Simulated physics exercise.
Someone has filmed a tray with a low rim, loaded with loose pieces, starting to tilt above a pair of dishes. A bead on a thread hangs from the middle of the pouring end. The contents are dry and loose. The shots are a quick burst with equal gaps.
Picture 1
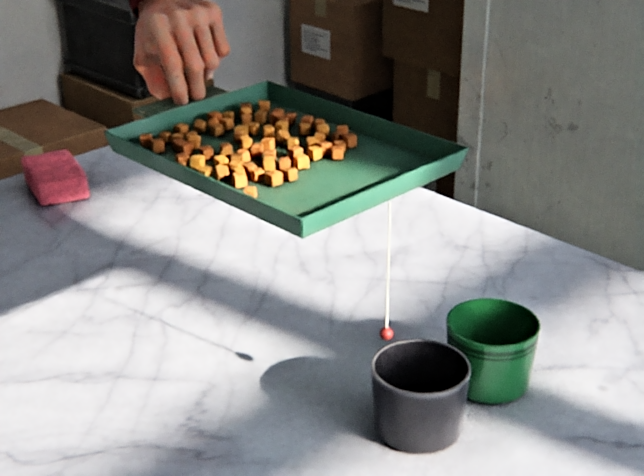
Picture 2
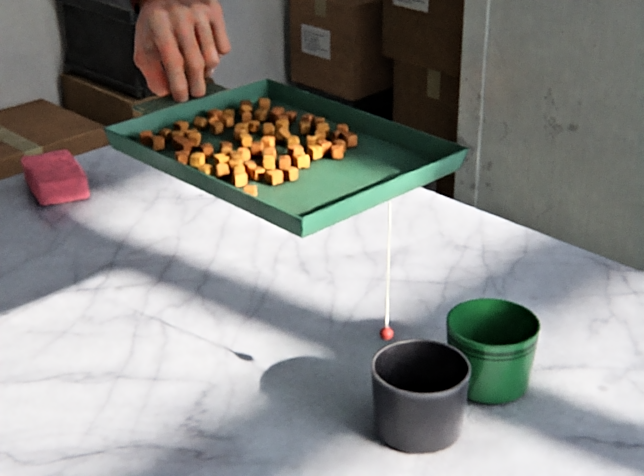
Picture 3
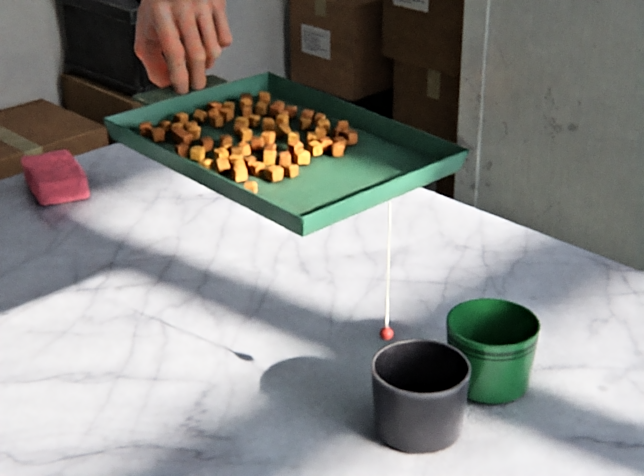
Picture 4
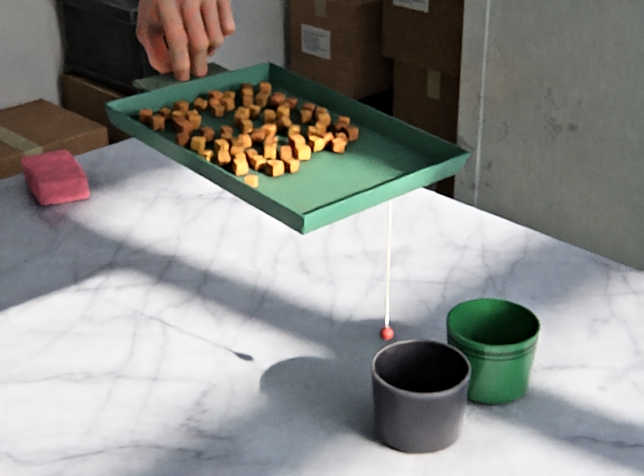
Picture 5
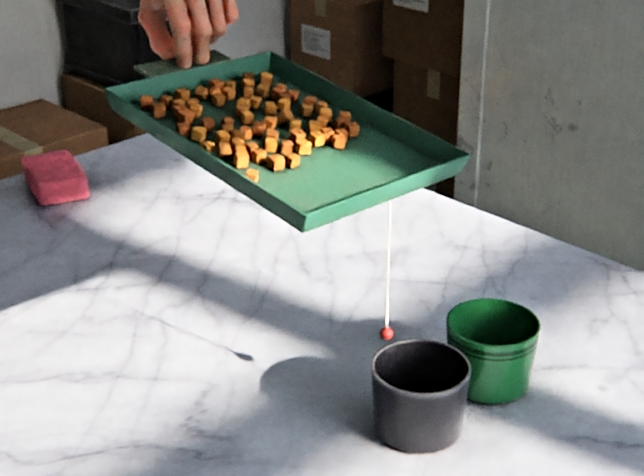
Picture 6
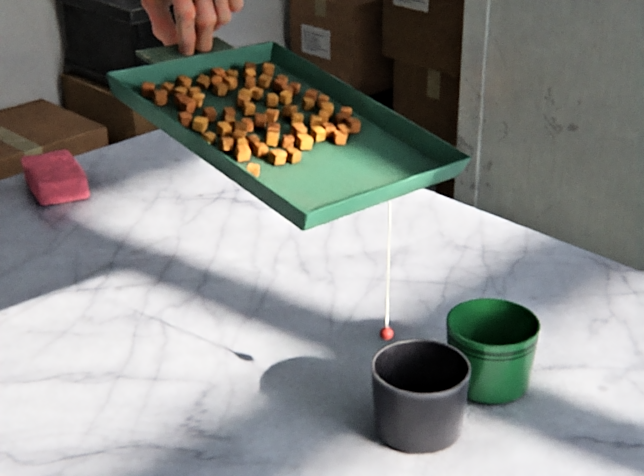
A hand at the upper left holds a green, low-rimmed tray of small golden-brown cubes over a white marble table, seen from slightly above with cardboard boxes behind. A red bead hangs on a white thread beneath the tray, near a dark grey cup and a green one, with a pink block at left. The hand rises slightly, gently tilting the tray while the cubes shift a little.
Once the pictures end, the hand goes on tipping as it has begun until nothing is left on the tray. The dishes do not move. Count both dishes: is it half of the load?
The two hold over half of the load.
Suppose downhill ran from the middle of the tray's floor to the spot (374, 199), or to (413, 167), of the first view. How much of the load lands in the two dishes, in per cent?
First some 40, then 30 per cent.
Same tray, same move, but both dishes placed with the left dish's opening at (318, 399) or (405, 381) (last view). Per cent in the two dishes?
In turn 10 and 60 in a hundred.
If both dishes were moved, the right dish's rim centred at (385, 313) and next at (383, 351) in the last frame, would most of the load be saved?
The first try: Below a half. The second: Less than half.
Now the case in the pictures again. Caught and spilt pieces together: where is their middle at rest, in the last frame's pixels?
Around (480, 377).
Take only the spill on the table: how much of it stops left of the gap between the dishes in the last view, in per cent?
About 50 per cent.
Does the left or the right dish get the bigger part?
The winner is the right-hand dish.
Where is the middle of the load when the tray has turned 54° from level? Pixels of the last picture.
Around (404, 152).
Soon after the last picture, tray tipped steeply; all on the tray.
A little later, tray tipped right over; nearly all on the tray; a small part in the right dish.
Later still, tray tipped past a quarter turn; about a quarter in the left dish; about two thirds in the right dish; about a quarter outside both.
At rest, tray tipped past a quarter turn; about a quarter in the left dish; about two thirds in the right dish; about a quarter outside both.
